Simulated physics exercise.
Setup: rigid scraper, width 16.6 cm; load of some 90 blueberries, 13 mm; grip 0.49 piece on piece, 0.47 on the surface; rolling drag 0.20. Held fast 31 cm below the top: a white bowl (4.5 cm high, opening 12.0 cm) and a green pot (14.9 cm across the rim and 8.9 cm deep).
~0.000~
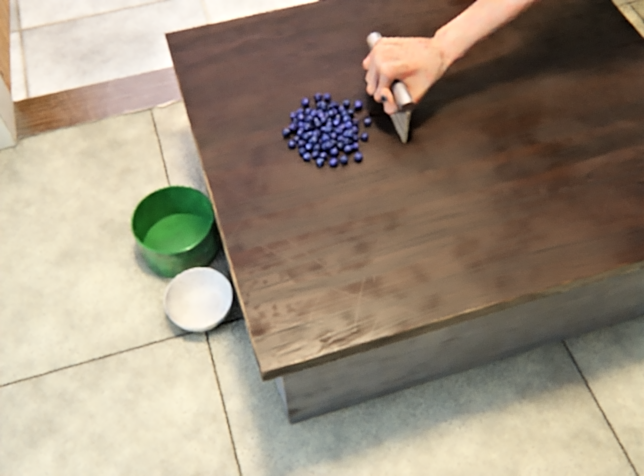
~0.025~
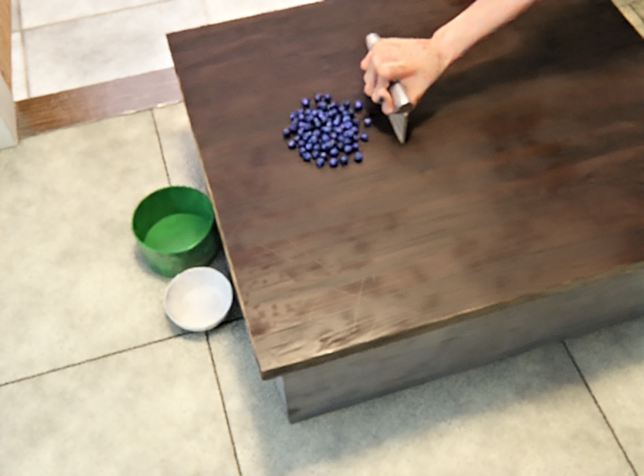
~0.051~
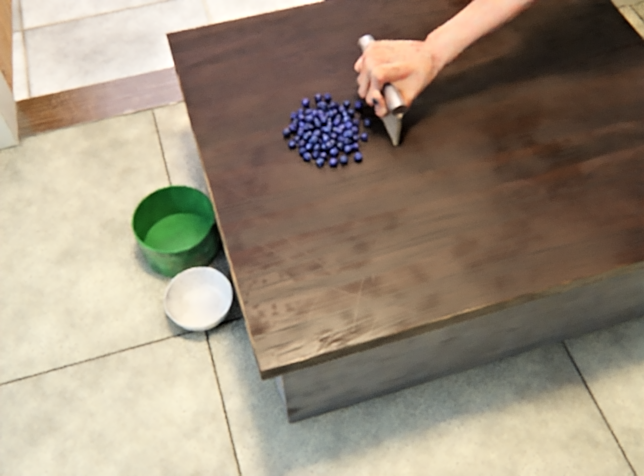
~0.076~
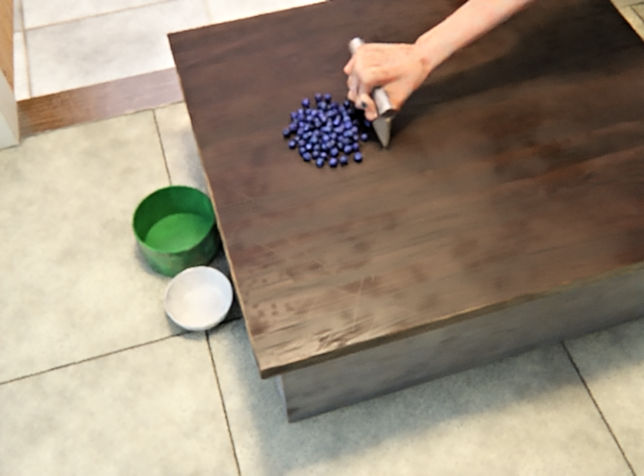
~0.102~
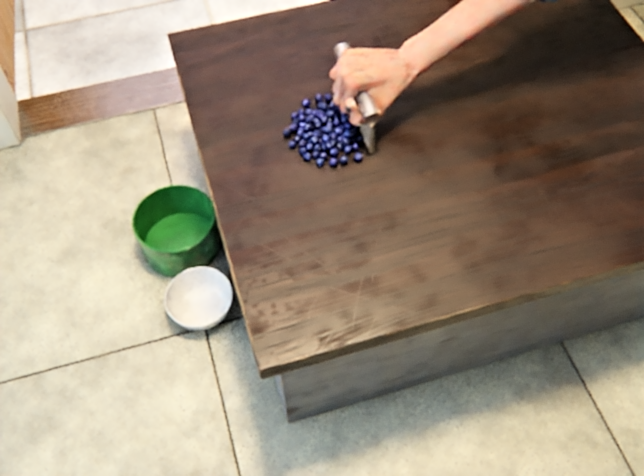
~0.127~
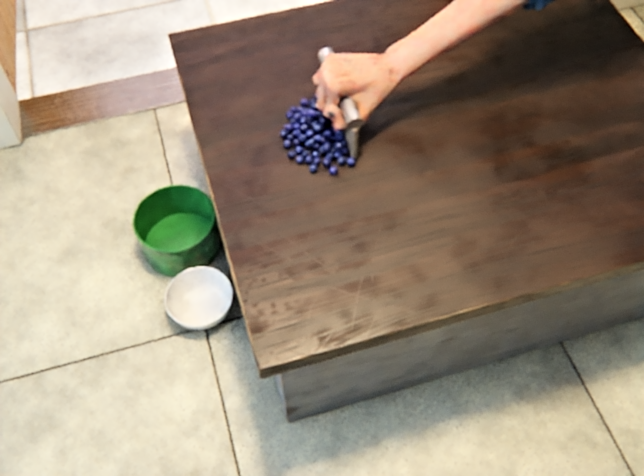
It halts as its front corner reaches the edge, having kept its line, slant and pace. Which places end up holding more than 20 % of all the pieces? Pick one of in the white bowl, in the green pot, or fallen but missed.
White bowl: No; green pot: No; fallen but missed: Yes.
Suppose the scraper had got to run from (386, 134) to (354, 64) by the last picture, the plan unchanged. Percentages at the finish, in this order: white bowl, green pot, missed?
Final split - white bowl 20, green pot 0, missed 45.
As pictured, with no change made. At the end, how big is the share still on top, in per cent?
Around 10 in a hundred.
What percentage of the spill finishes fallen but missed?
I'd put it at close to 85 in a hundred.
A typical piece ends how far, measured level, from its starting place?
About 50 cm.
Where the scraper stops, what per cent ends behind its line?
That share comes to some 10 per cent.
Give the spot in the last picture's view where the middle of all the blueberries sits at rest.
I'd put it somewhere close to (79, 312).
Then, at 0.29 s, scraper 26 cm from its start, spill 23 cm wide; still on top 100 %.
Then, at 0.45 s, scraper 31 cm from its start, spill 30 cm wide; off the edge, not caught 90 %, still on top 10 %.
After 0.58 s, scraper 31 cm from its start, spill 33 cm wide; off the edge, not caught 90 %, still on top 10 %.
In the end, at 1.5 s, white bowl 0 %, green pot 5 %, fallen but missed 85 %, still on top 10 %.
